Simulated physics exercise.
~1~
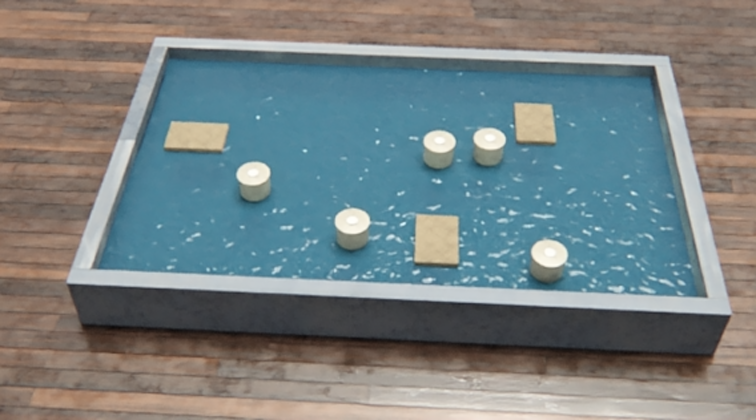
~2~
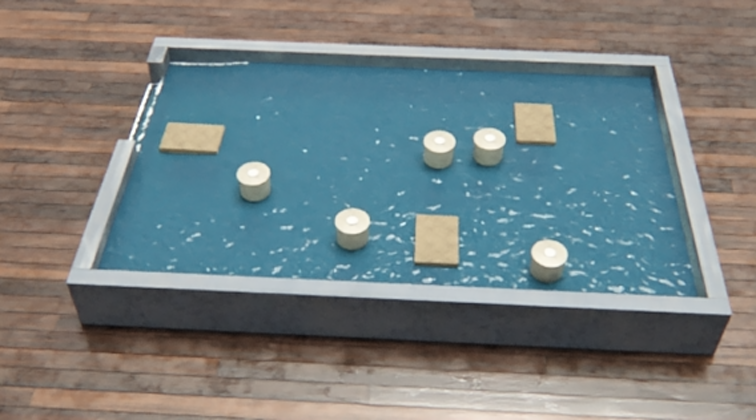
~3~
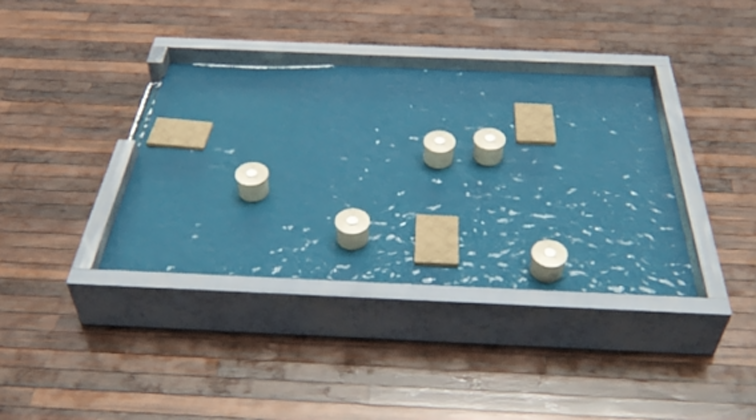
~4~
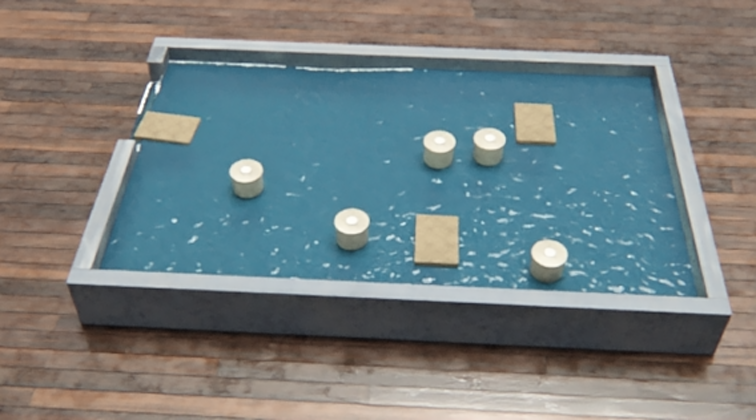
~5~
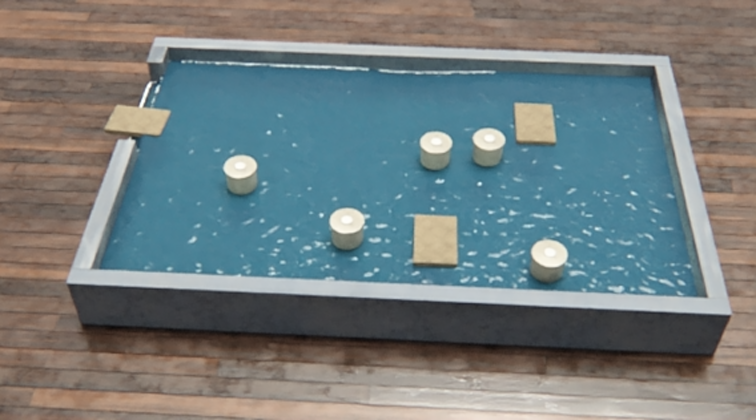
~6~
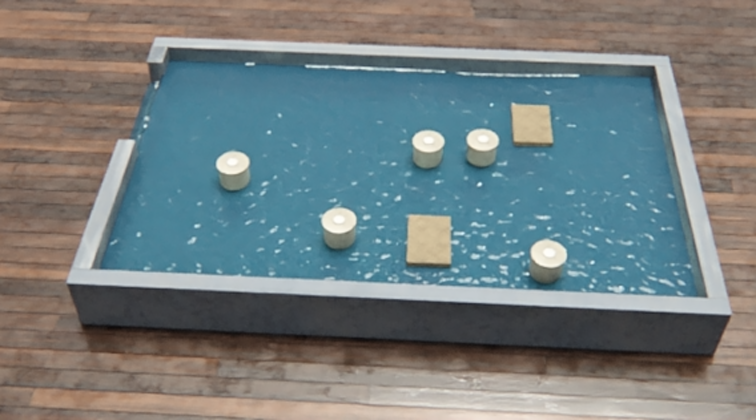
In a walled garden pool, a gap opens at left, a tan slab drifts out through it, and pale tubs edge slowly leftward.
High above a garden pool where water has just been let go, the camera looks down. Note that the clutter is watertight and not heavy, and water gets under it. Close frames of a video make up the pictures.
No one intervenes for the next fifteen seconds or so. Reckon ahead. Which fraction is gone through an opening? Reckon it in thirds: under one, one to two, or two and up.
Under one third.
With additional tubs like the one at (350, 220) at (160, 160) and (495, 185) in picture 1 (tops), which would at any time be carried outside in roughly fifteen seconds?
Copy one taken away, copy two still there.
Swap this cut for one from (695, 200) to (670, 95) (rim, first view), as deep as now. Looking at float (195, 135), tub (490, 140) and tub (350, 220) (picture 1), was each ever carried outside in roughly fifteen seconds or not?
In turn: Still in, gone, stays.
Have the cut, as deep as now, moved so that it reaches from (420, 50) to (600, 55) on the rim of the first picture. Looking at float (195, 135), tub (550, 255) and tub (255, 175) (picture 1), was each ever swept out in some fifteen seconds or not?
Remains, remains, remains.
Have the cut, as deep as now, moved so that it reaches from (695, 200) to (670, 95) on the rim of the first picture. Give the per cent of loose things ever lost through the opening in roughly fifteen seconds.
Estimate: Near 50 per cent.
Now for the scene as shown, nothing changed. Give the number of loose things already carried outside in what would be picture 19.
The number I arrive at is 2.
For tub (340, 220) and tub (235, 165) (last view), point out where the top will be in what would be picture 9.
I'd guess close to (313, 218) and close to (208, 156).
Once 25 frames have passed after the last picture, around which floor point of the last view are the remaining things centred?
I'd say somewhere close to (376, 206).
A moment on, 1 of 8 are out; 7 afloat.
Next, 2 of 8 are out; 6 afloat.
Later, 2 of 8 are out; 6 afloat.
In the end, 2 of 8 are out; 6 afloat.
